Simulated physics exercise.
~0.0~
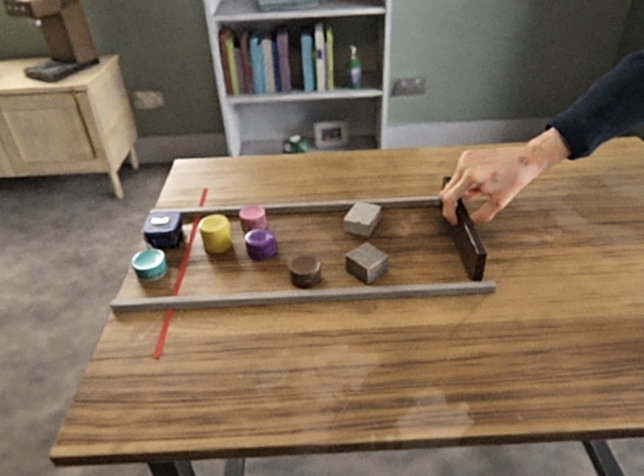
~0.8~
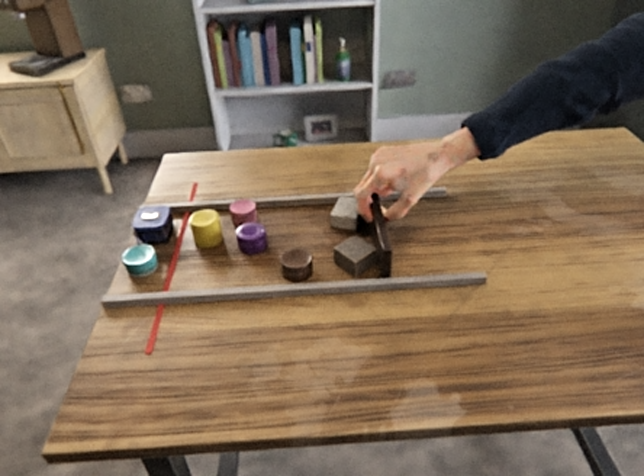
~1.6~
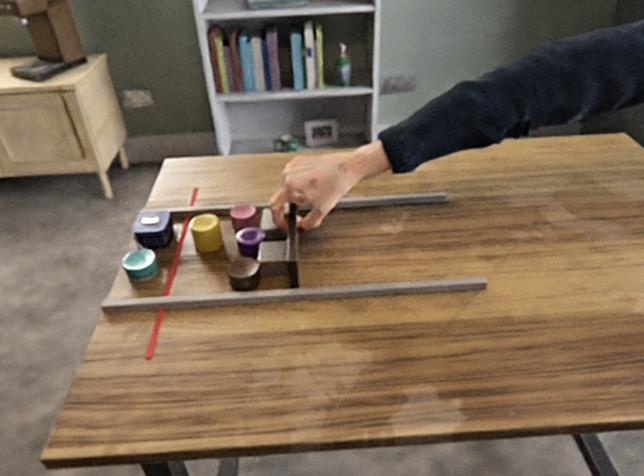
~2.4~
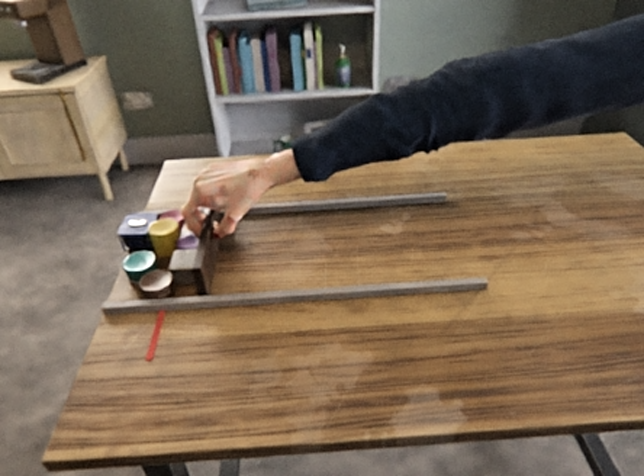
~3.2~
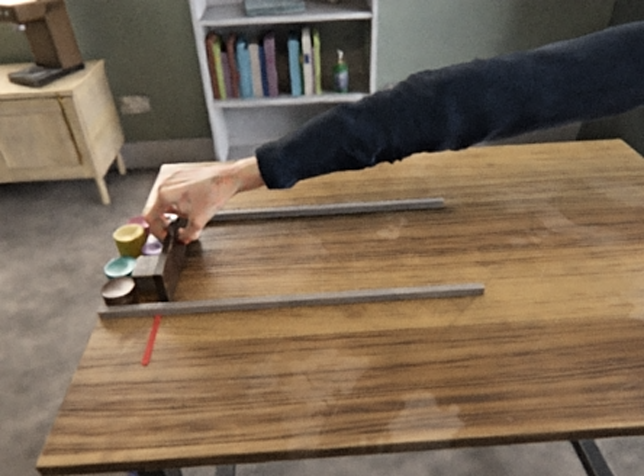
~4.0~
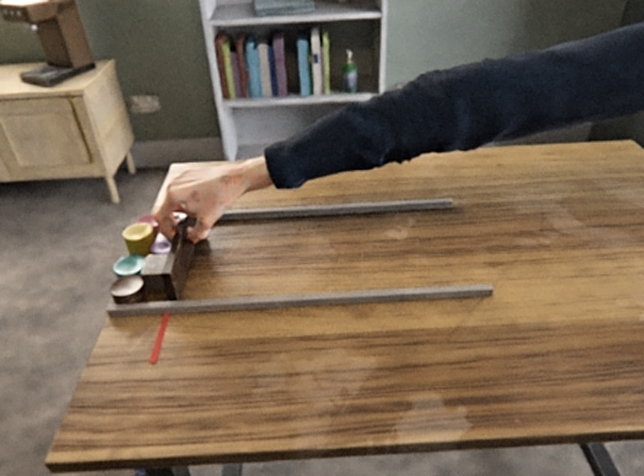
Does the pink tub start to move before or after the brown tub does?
The pink tub starts to move after the brown tub. The brown tub is already being pushed left while the pink one is still in its place.
